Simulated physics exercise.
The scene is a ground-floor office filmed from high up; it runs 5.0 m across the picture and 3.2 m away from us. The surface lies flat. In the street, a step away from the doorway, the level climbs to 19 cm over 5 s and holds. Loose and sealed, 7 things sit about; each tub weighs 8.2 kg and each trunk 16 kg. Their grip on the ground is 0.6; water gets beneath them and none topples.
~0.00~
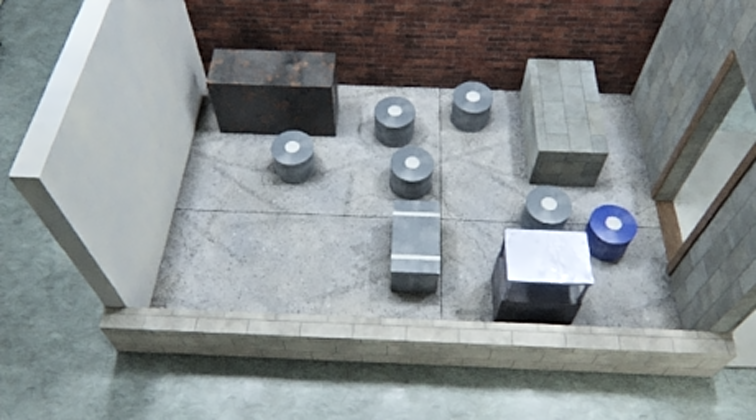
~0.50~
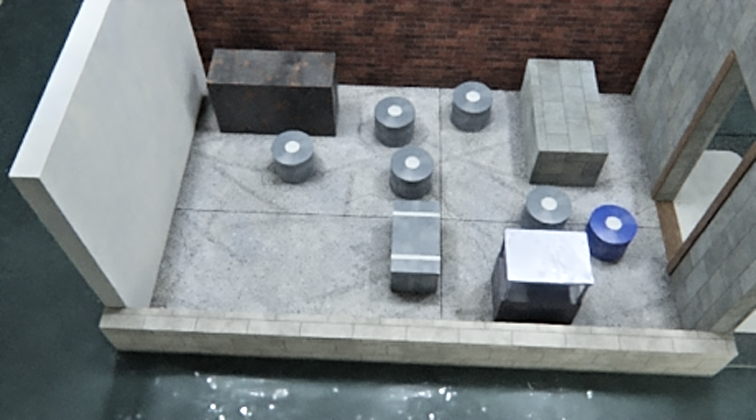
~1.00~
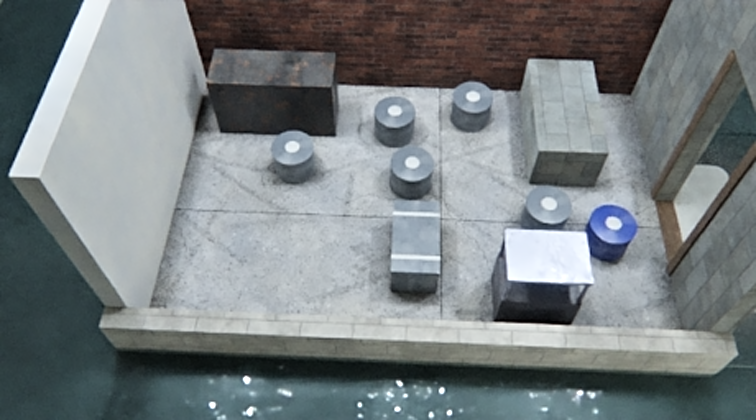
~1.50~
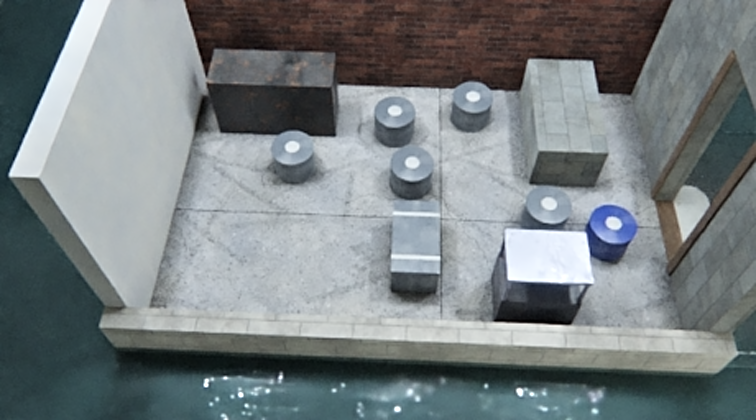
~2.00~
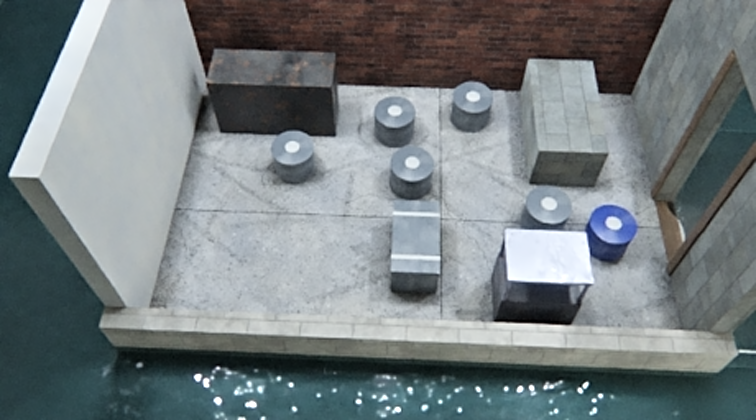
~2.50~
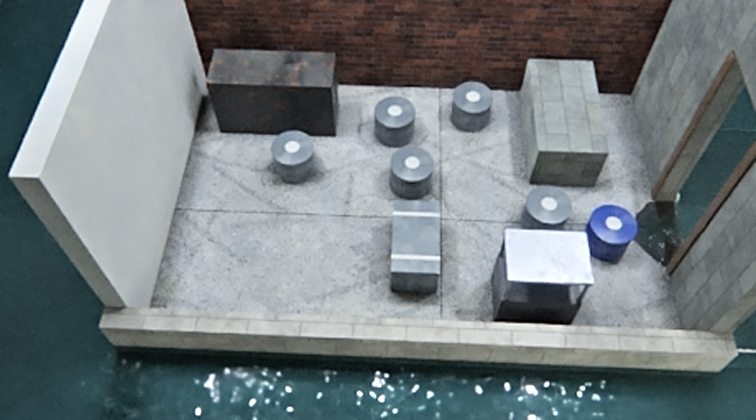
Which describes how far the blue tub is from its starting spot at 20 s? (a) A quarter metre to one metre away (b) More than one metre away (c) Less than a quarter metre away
b.
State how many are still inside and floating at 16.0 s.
Count: 7.
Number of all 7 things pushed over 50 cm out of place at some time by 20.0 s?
Answer: 7.
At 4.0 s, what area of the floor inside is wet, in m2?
Roughly 2.0 m2.
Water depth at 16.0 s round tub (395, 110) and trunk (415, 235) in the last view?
I'd put it at 6 cm and 13 cm respectively.
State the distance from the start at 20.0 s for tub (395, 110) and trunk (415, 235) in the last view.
They've ended up 60 cm and 200 cm away, in that order.
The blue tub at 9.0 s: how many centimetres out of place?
I'd guess some 200 cm by then.
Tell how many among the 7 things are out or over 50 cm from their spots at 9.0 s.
I make it 4.
After 4.0 s the blue tub is near (598, 225), 0.2 m from its start, aground; 0 afloat.
After 9.0 s the blue tub is near (412, 302), 2.1 m from its start, afloat; 2 afloat.
After 16.0 s the blue tub is near (468, 295), 1.7 m from its start, afloat; 7 afloat.
After 20.0 s the blue tub is near (466, 278), 1.6 m from its start, afloat; 7 afloat.
